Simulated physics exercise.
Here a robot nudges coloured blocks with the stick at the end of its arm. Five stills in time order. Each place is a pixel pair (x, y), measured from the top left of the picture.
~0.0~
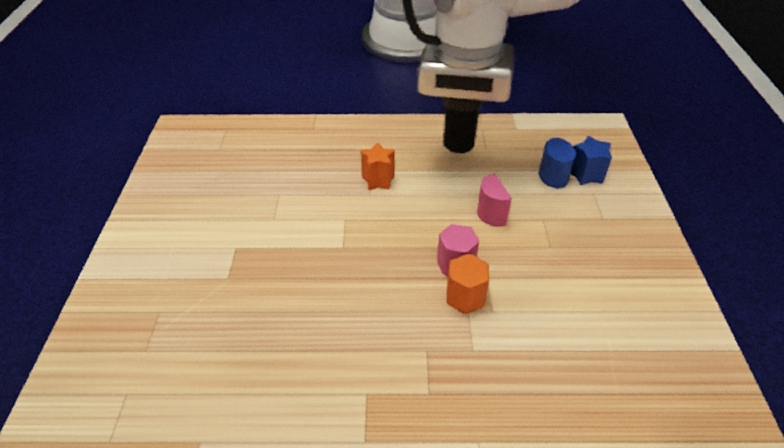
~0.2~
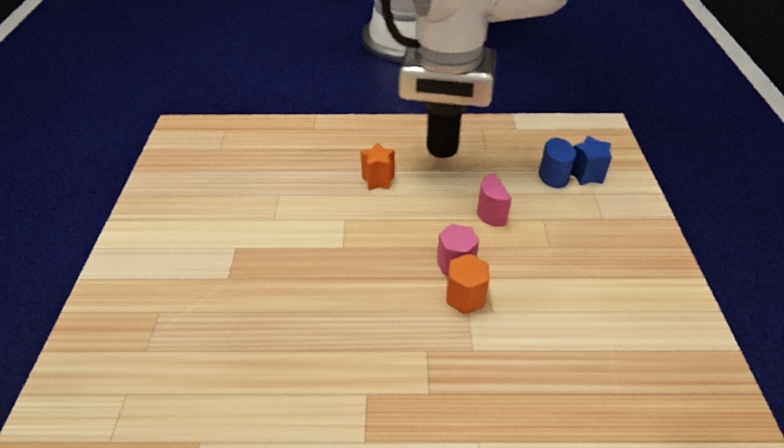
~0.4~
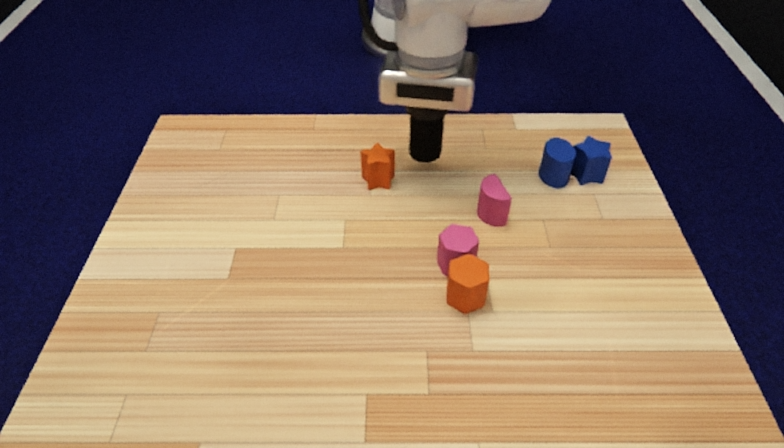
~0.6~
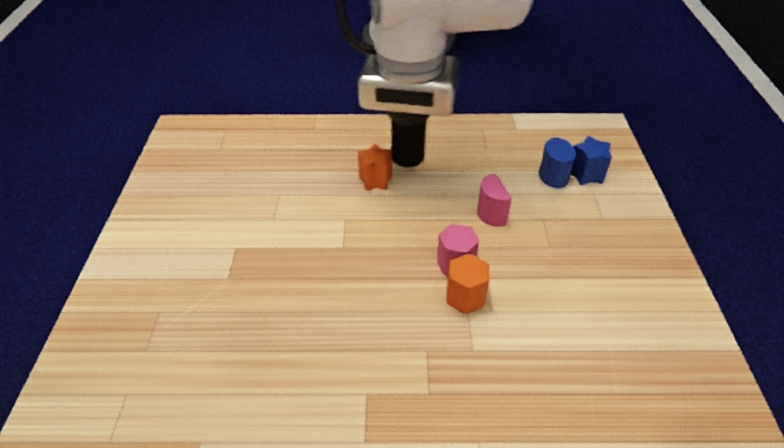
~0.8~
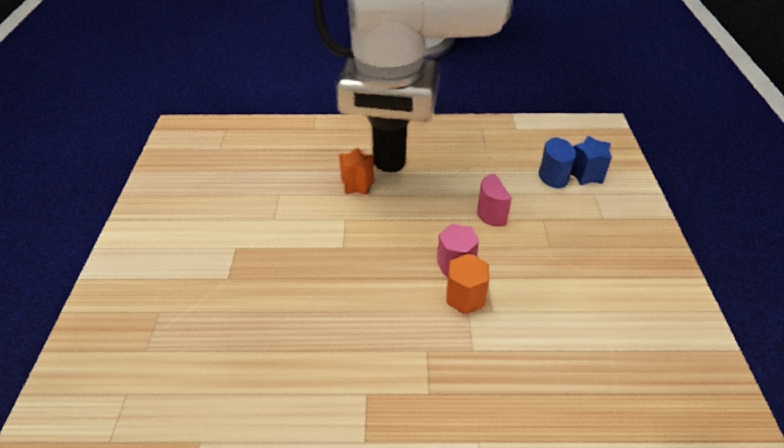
A white robot arm with a black stick reaches over the far edge of a pale wooden board on a dark blue floor, seen from the front and above. An orange star sits left, two blue blocks right, and two pink blocks and an orange hexagonal one nearer the middle. The stick slides left, meets the star and nudges it slightly left, while the other blocks and the camera stay still.
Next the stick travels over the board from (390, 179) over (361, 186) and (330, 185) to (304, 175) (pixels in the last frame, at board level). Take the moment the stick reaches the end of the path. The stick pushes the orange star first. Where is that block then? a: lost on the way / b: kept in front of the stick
(a)
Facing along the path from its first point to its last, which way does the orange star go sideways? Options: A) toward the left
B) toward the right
Option A.
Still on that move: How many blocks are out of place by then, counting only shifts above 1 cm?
Just one will move.
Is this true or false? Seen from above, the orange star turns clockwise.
False
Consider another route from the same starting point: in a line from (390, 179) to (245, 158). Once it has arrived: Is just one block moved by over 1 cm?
I'd say yes.
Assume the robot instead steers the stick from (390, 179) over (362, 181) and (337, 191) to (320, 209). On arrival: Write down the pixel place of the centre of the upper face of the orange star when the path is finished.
I'd say the orange star ends with its top centre at (281, 180).
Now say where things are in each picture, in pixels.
Stick tip (459, 145); block tops, orange star (378, 153), in the first picture.
Stick (442, 149); blocks unchanged, in the second picture.
Stick (425, 154); blocks unchanged, in the third picture.
Stick (408, 159); orange star (375, 154), in the fourth picture.
Stick (390, 163); orange star (356, 158), in the fifth picture.
What follows on the original path. One third of the way, stick (359, 171); orange star (323, 164).
Two thirds of the way, stick (327, 169); orange star (291, 166).
At the end, stick (301, 160); orange star (277, 164), turned 70° anticlockwise.
